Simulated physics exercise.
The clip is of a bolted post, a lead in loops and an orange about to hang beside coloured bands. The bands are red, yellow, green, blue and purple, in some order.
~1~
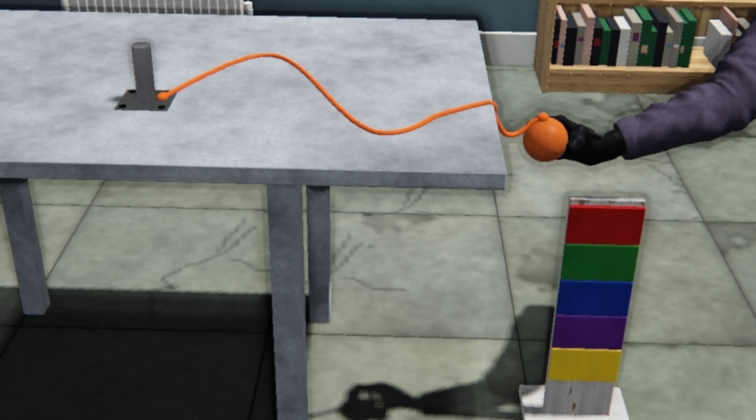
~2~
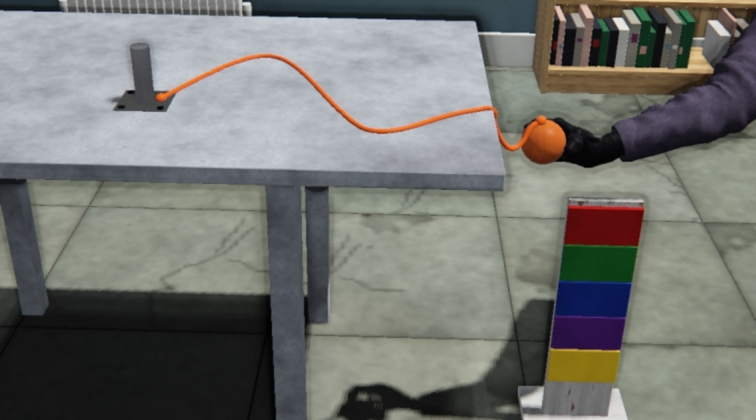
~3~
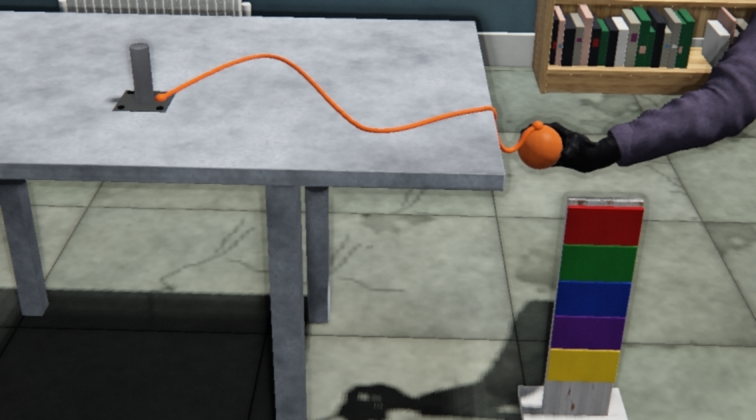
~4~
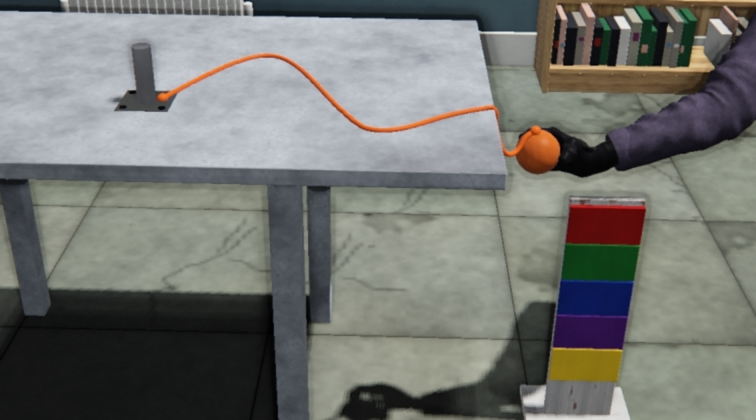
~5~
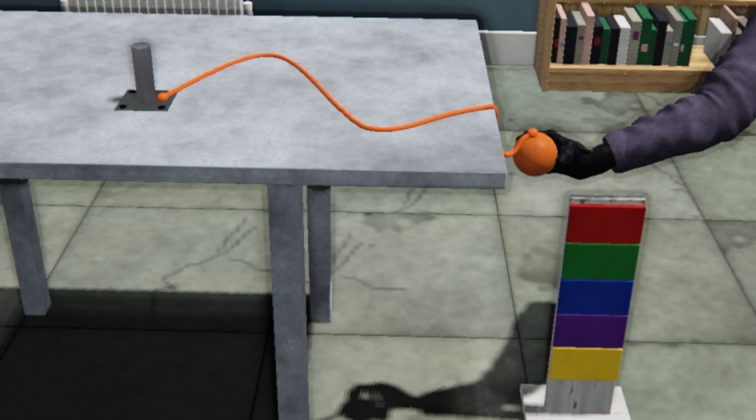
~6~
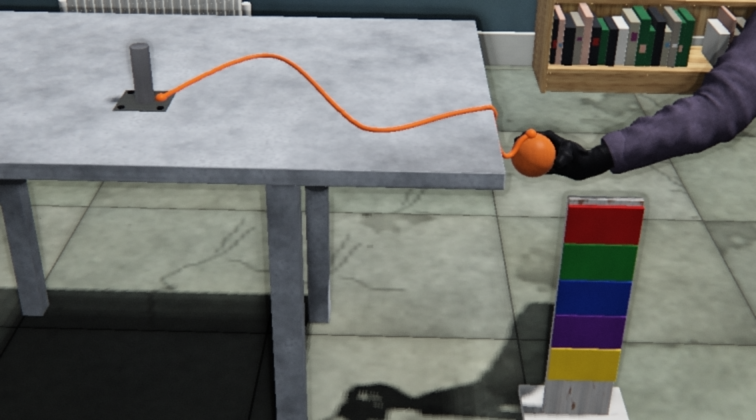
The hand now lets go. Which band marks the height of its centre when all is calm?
The lead holds its middle at yellow.
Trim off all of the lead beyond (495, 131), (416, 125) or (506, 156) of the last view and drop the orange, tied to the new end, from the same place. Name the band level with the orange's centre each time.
It would be blue; red; purple.
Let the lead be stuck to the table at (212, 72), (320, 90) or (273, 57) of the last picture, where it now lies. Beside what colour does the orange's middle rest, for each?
It would be purple; green; blue.
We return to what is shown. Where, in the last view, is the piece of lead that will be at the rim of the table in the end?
The one at (339, 110).
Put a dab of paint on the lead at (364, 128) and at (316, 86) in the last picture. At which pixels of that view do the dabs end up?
The first at (486, 139), the second at (431, 89).
Soon after, orange near (508, 342); level with purple.
After that, orange near (443, 326); level with yellow.
And then, orange near (482, 345); level with yellow.
In the end, orange near (465, 343); level with yellow. At yellow.
